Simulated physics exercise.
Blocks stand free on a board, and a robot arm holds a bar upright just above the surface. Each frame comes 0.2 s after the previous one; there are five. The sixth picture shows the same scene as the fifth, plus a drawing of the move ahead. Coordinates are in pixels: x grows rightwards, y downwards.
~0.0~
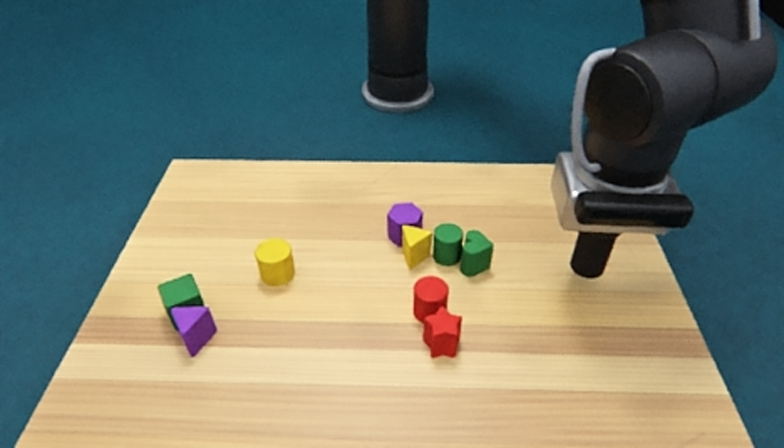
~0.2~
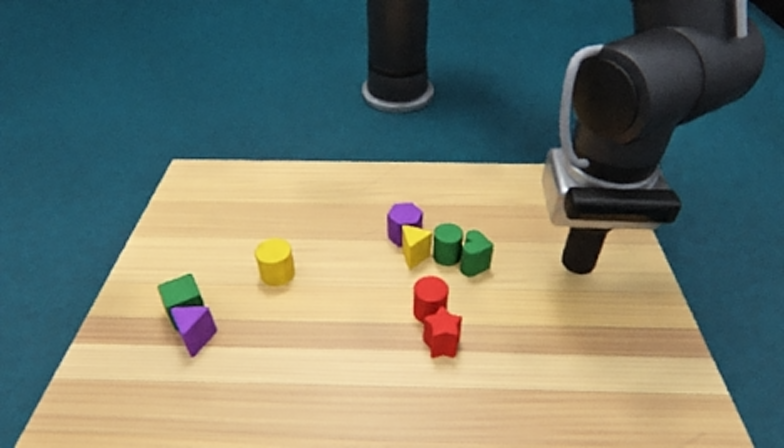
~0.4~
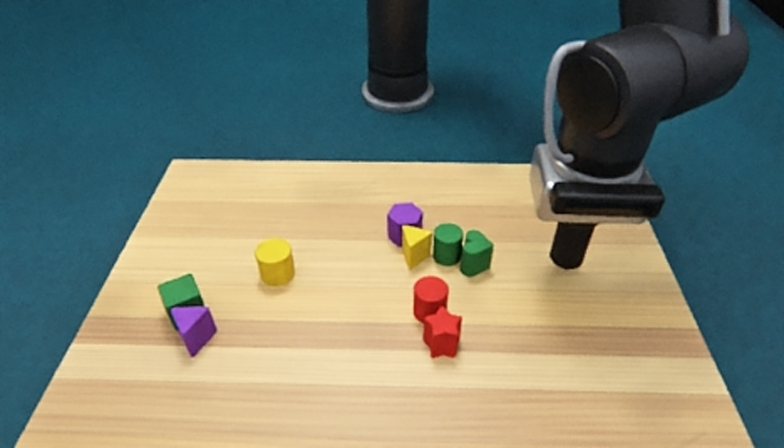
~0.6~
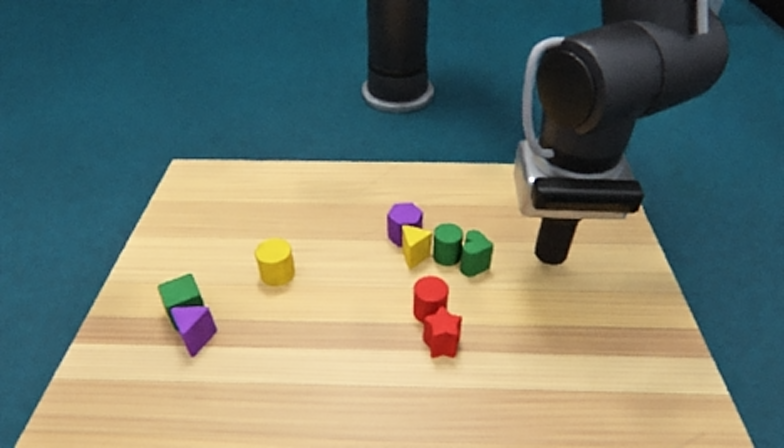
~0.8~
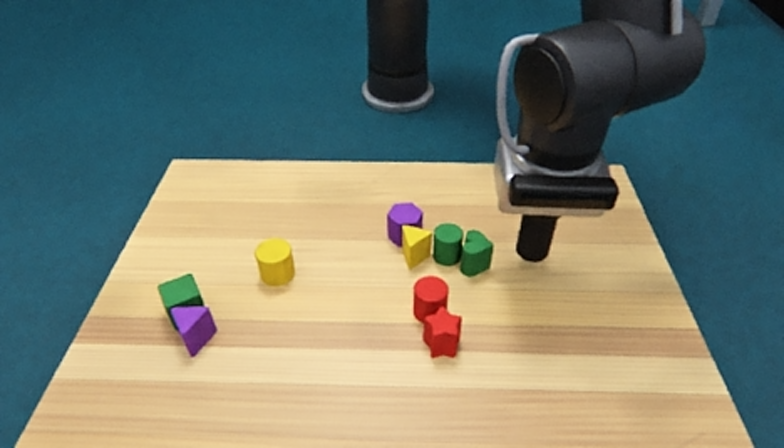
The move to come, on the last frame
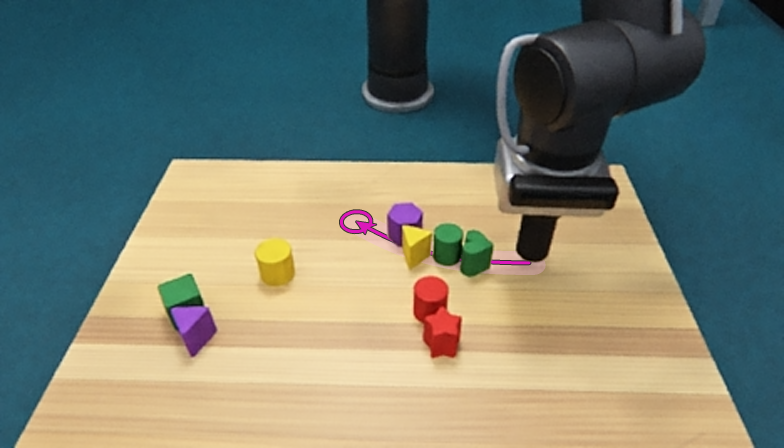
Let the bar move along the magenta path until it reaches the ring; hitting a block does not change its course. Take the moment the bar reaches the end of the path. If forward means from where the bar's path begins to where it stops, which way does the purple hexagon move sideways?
So, looking from the first point of the path to the last, the purple hexagon moves rightwards.
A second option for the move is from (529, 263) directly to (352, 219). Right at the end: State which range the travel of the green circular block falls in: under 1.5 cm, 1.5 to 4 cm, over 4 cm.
The block shifts between 1.5 and 4 cm.
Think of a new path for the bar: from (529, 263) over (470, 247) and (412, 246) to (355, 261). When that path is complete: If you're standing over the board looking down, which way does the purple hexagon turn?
Viewed from the top, it goes clockwise.
Path on the board, from (529, 263) via (465, 260) and (405, 245), ending at (356, 221).
On the path given first. One third of the way, bar (465, 247); purple hexagon (403, 211); yellow triangular block (398, 232), turned 45° anticlockwise; green circular block (423, 229); green heart-shaped block (441, 247), turned 15° clockwise.
Two thirds of the way, bar (404, 232); purple hexagon (390, 202), turned 40° clockwise; yellow triangular block (351, 234), turned 65° anticlockwise; green circular block (374, 227); green heart-shaped block (427, 252), turned 25° anticlockwise.
At the end, bar (355, 210); purple hexagon (371, 181), turned 100° clockwise; yellow triangular block (336, 238), turned 95° anticlockwise; green circular block (344, 219); green heart-shaped block (427, 252), turned 25° anticlockwise.
